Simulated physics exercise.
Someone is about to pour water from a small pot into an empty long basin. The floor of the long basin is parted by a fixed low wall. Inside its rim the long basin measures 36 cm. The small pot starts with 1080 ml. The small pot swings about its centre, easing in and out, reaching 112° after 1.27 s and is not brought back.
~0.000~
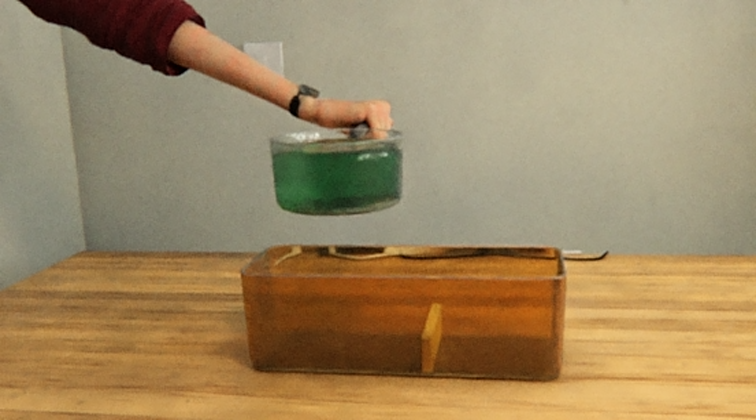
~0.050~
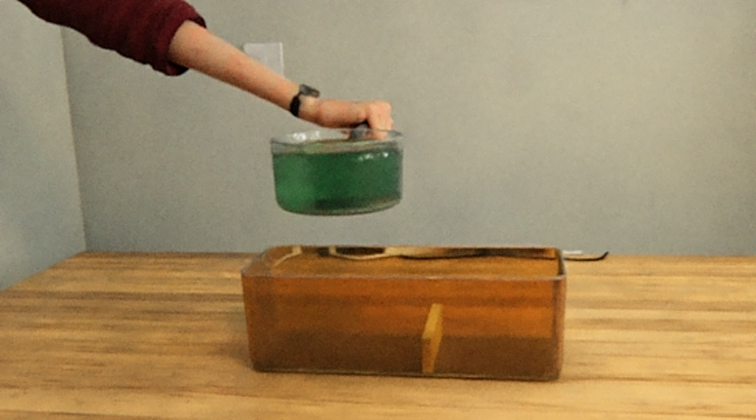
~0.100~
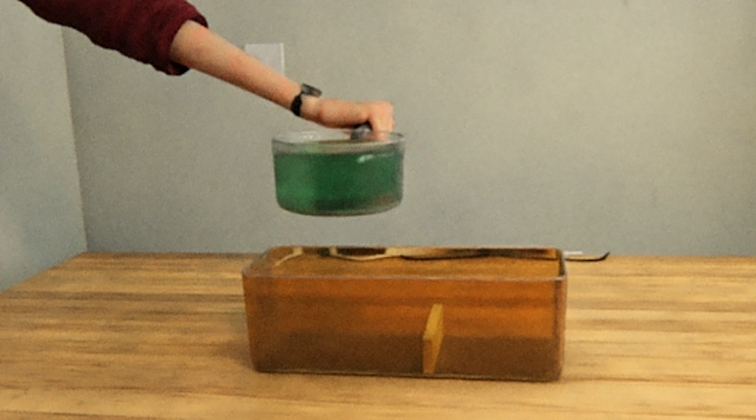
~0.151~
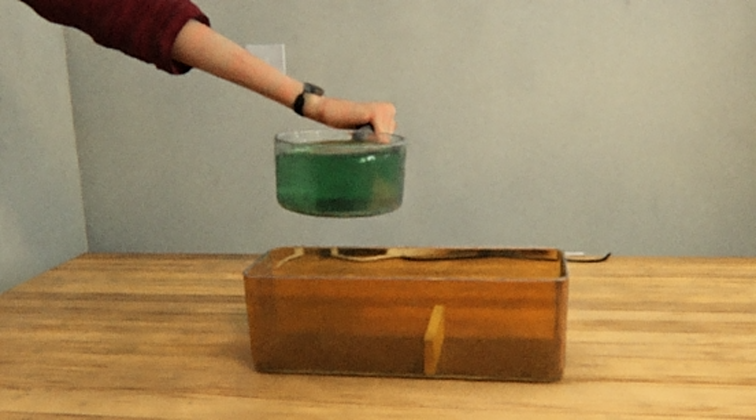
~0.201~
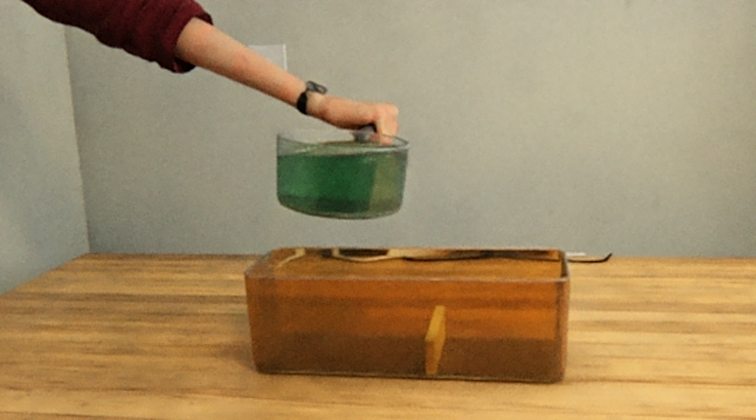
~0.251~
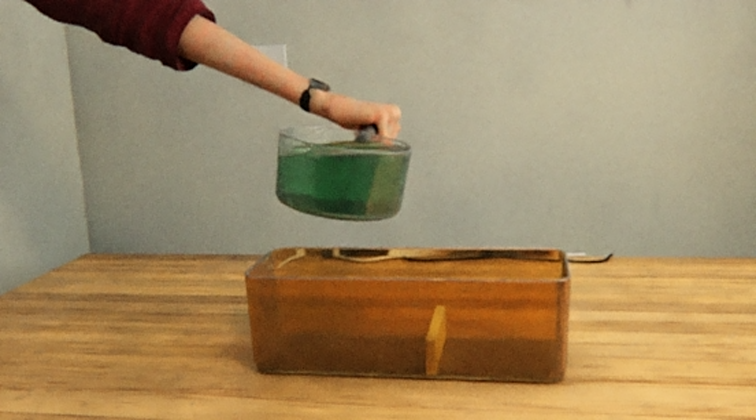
In the video, a hand reaching in from the left holds a small clear pot of green liquid above a long amber basin on a wooden table, keeping it nearly level, then slowly tilting it slightly down toward the right.
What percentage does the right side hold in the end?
The far part has some 62 per cent.
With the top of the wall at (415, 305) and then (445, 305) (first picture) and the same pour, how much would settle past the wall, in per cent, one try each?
First 80, then 60 per cent.
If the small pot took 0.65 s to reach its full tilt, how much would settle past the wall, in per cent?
Then about 45 per cent.
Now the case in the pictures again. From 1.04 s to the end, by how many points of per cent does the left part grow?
About 20 per cent.
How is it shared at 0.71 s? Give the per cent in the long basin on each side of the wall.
Some 1 per cent left and 18 right.
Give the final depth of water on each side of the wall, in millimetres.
Some 16 mm on the left and 38 mm on the right.
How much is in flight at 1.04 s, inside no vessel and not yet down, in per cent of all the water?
About 5 per cent.
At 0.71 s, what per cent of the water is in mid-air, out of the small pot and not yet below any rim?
About 26 per cent.
By 0.71 s the tilt is 66° and 54 per cent is still to pour, 1 is left of the wall and 18 right of it.
By 1.04 s the tilt is 103° and 8 per cent is still to pour, 17 is left of the wall and 70 right of it.
By 1.39 s the tilt is 112° and 0 per cent is still to pour, 32 is left of the wall and 67 right of it.
By 1.77 s the tilt is 112° and 0 per cent is still to pour, 37 is left of the wall and 63 right of it.
At rest 38 per cent lies left of the wall, 62 right of it and 0 outside.
